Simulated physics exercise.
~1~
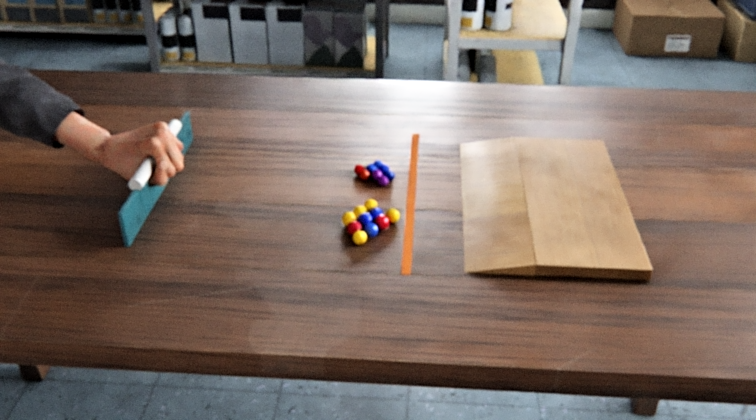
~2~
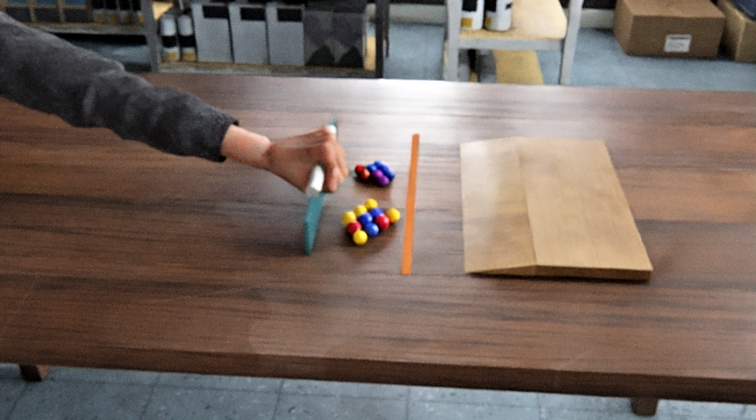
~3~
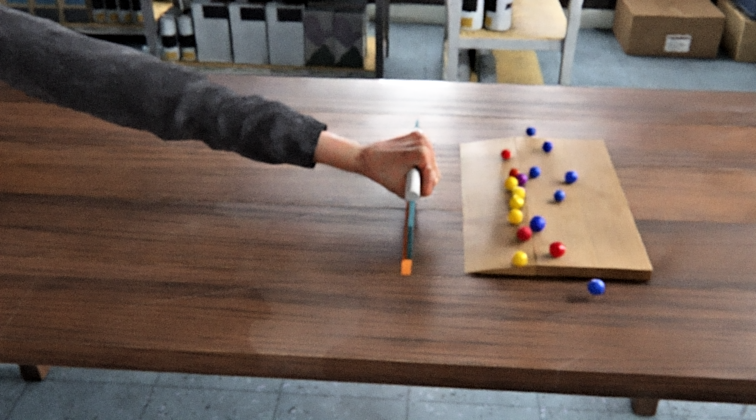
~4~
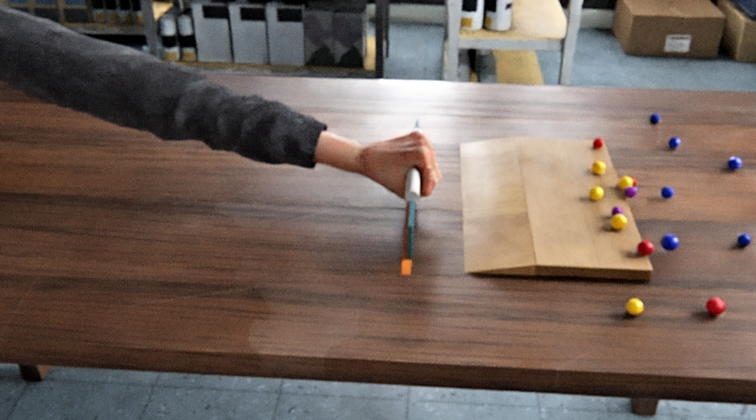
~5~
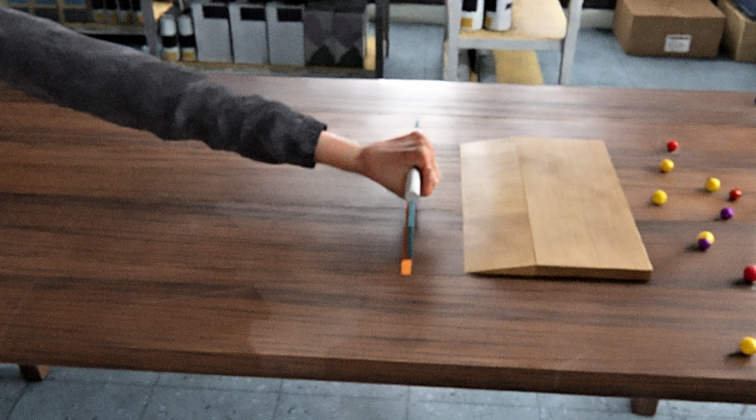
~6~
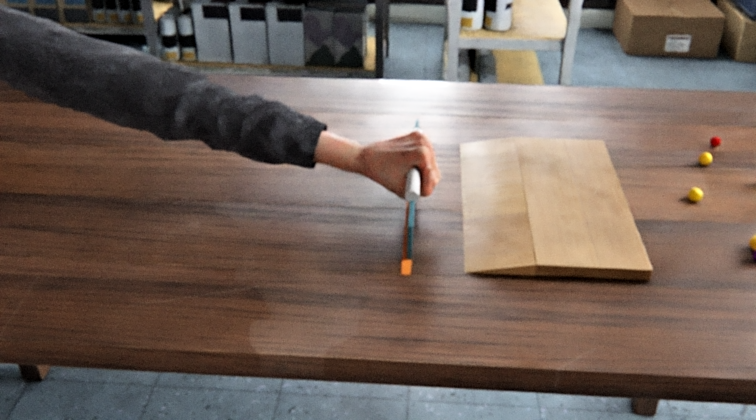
On a dark wooden table in a workshop-like room, two small clusters of red, blue, yellow and purple balls sit just left of an orange tape line, with a low tan ramp beyond it. A hand in a dark grey sleeve holds a teal scraper by its white handle and sweeps it right towards them. The scraper drives both clusters forward and stops at the tape. The balls scatter up and across the ramp, then roll off its far side. They spread over the right of the table, several leaving view, while the hand holds still and the ramp sits empty.
